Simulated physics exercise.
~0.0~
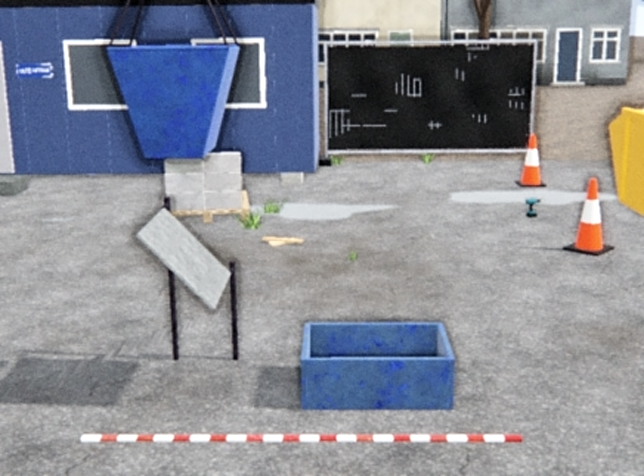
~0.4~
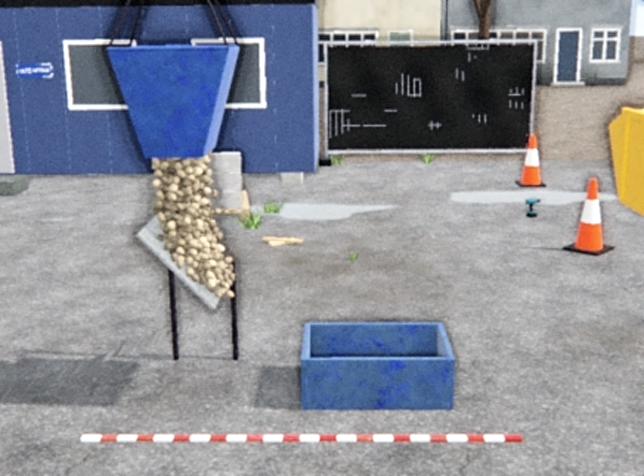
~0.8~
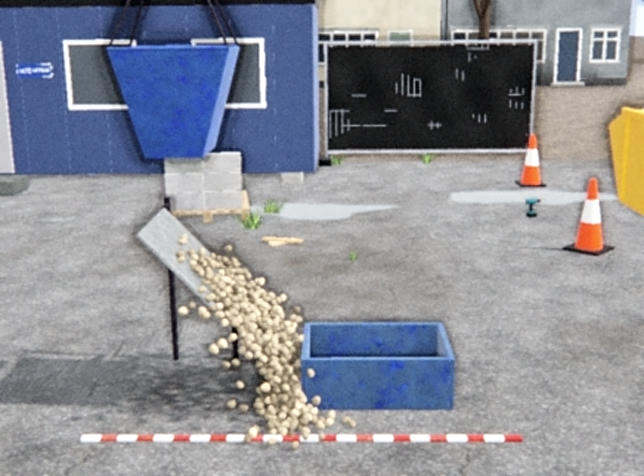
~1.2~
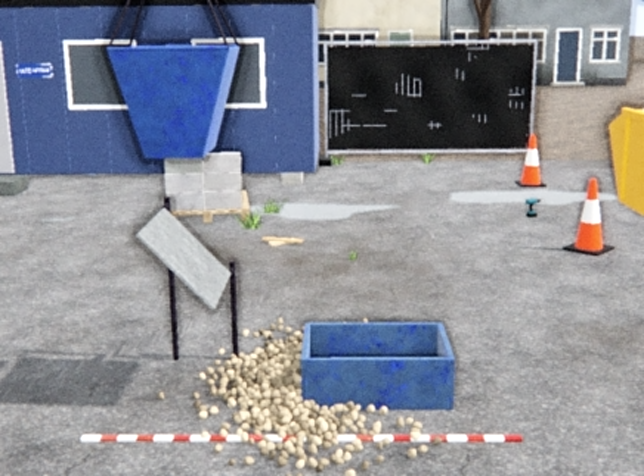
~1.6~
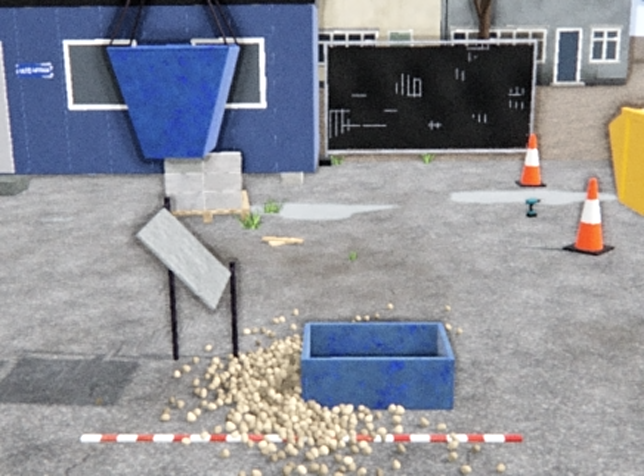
In a paved yard, round pale stones dropped from a hanging blue skip onto a sloping grey slab, slid down to the right and spilled onto the ground, ending scattered mostly left of and in front of a blue bin that stayed empty.
